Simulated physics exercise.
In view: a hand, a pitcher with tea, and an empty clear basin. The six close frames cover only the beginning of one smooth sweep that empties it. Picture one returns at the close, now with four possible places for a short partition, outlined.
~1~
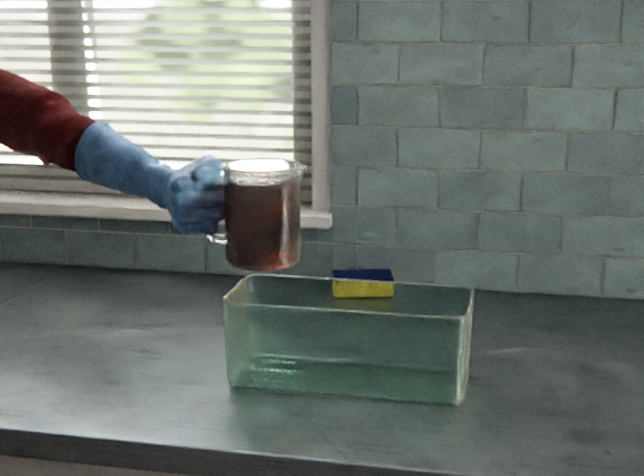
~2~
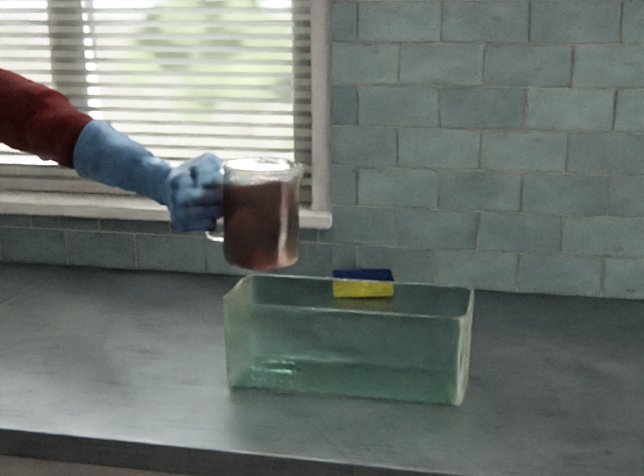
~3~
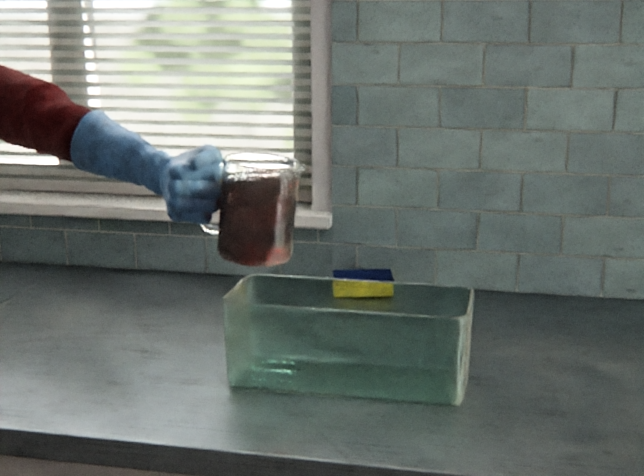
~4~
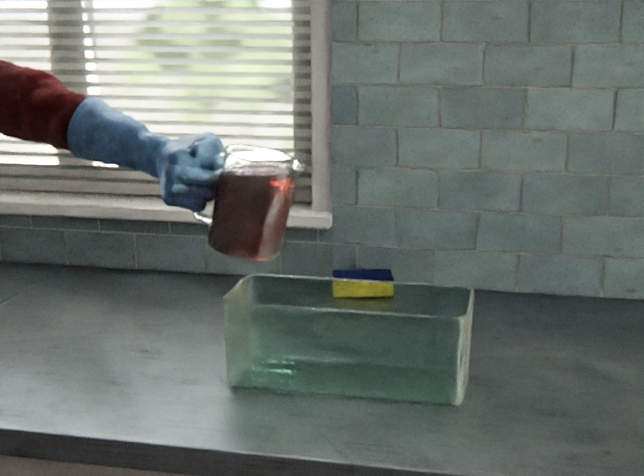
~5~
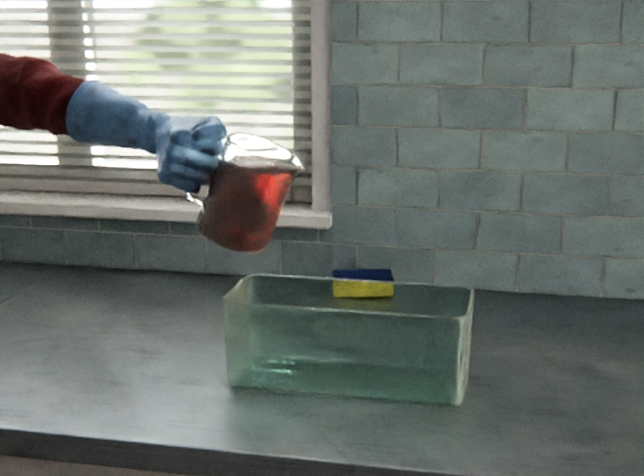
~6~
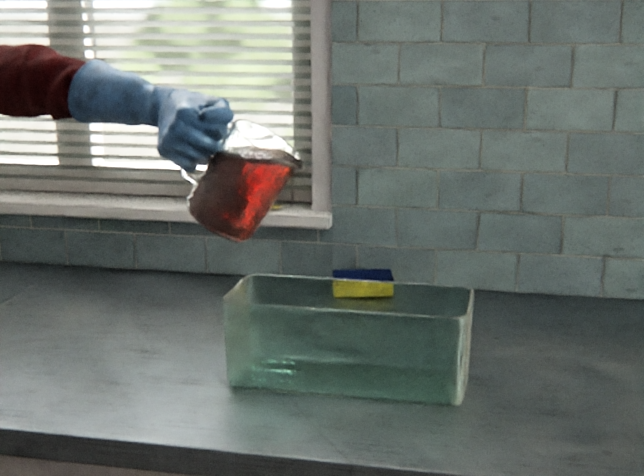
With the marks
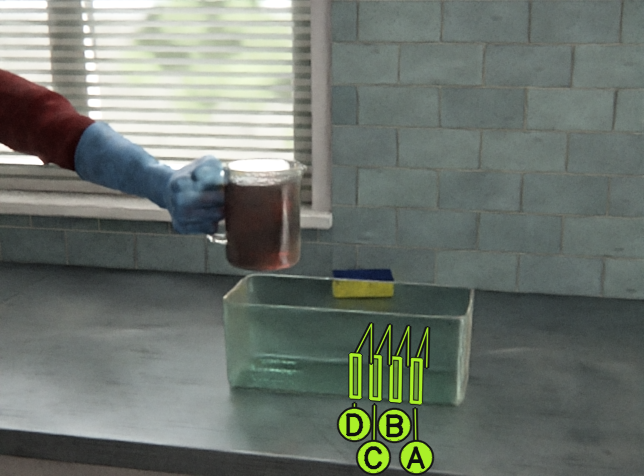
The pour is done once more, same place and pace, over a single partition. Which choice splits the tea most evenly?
Go for B.
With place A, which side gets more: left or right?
More ends on the left.
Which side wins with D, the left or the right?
The right side.
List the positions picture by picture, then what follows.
Upright, lip at (304, 169); basin from (229, 386) to (463, 406); nothing has left yet.
Upright, lip at (304, 169); nothing has left yet.
Tipped about 6°, lip at (304, 168); nothing has left yet.
Tipped about 13°, lip at (304, 168); nothing has left yet.
Tipped about 22°, lip at (303, 168); nothing has left yet.
Tipped about 33°, lip at (303, 168); nothing has left yet.
On the marked copy, A at (415, 408); B at (394, 407); C at (374, 405); D at (354, 403).
If A is chosen, about 83 % ends left of the wall and 12 % right of it; 5 % is lost outside.
If B is chosen, about 56 % ends left of the wall and 36 % right of it; 8 % is lost outside.
If C is chosen, about 19 % ends left of the wall and 77 % right of it; 4 % is lost outside.
If D is chosen, about 9 % ends left of the wall and 86 % right of it; 5 % is lost outside.
